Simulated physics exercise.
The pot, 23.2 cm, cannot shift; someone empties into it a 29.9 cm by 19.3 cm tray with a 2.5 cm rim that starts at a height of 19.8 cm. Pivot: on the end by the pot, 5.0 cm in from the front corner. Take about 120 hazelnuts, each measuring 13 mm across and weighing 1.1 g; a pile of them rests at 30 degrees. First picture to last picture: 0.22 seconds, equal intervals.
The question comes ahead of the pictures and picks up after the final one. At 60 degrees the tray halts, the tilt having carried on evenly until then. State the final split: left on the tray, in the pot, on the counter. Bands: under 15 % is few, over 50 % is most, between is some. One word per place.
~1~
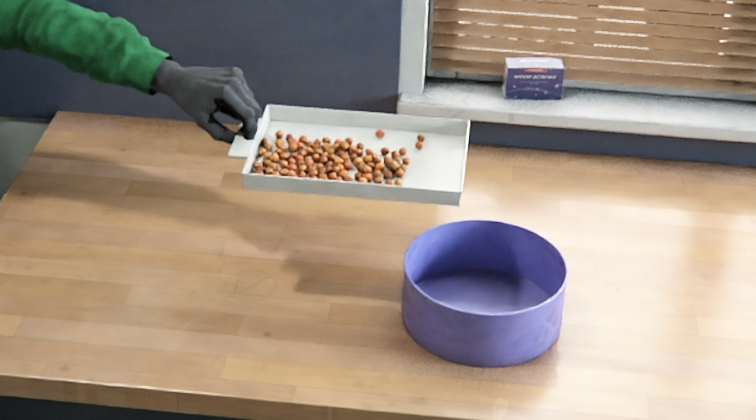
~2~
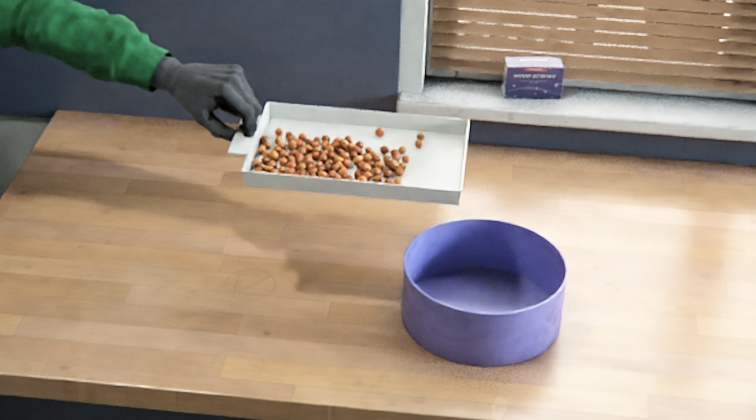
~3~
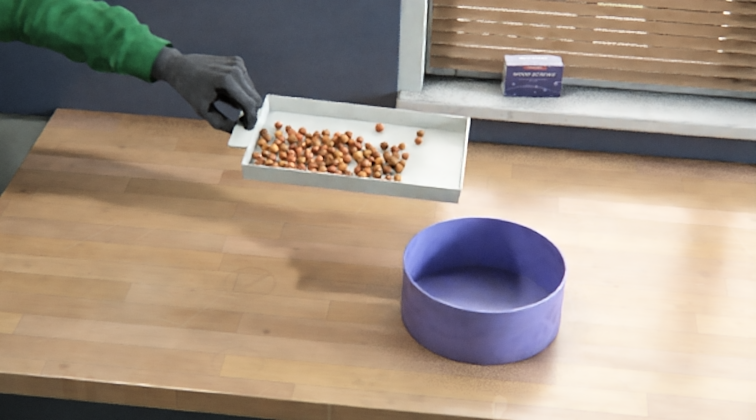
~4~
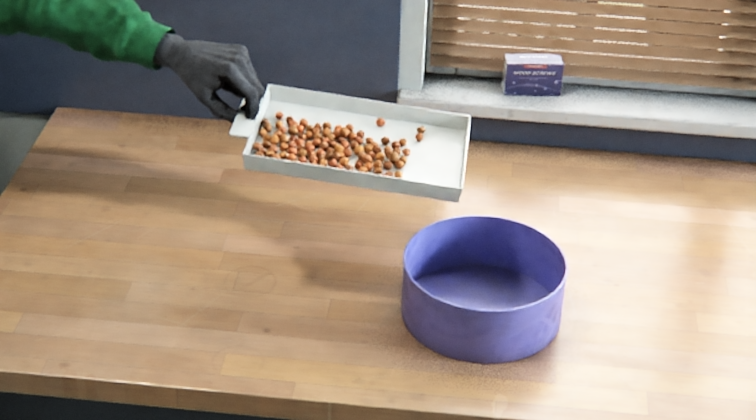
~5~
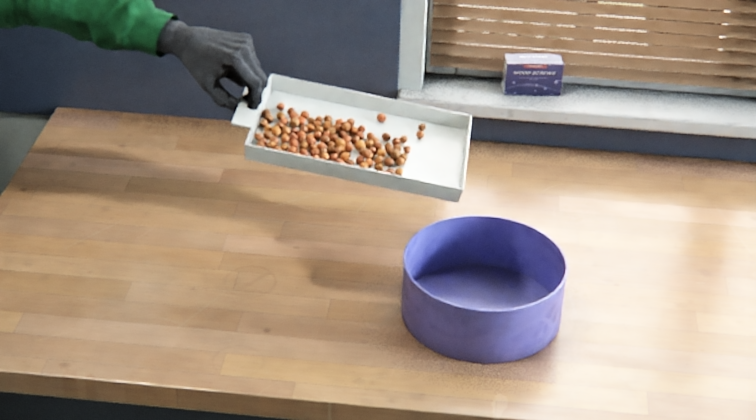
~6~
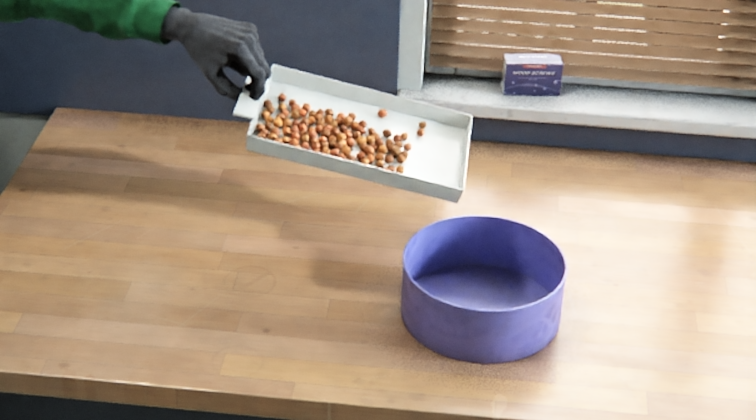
Tray: Most, pot: Few, counter: Few.
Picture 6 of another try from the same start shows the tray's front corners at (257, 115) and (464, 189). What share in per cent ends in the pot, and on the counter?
Per cent by place - pot 30, counter 5.
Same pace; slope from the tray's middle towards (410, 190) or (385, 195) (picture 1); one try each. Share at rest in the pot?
Approximately 0 percent, then 0 percent.
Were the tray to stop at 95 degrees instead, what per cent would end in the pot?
Estimate: Roughly 90 percent.
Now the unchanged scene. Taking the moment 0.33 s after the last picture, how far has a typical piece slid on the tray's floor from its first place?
About 8 cm.
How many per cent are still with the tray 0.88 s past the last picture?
Of the load, some 95 percent.
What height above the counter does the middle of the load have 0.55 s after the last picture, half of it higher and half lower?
Median height: Approx. 24 cm.
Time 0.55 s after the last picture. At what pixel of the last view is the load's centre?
At about (447, 150).
Then, 0.33 s after the last picture, tilt 35 degrees; the tray holds 100 %, the pot 0 %.
Then, 0.55 s after the last picture, tilt 51 degrees; the tray holds 100 %, the pot 0 %.
Then, 0.88 s after the last picture, tilt 60 degrees; the tray holds 95 %, the pot 5 %.
In the end, tray 95 %, pot 5 %, counter 0 %.
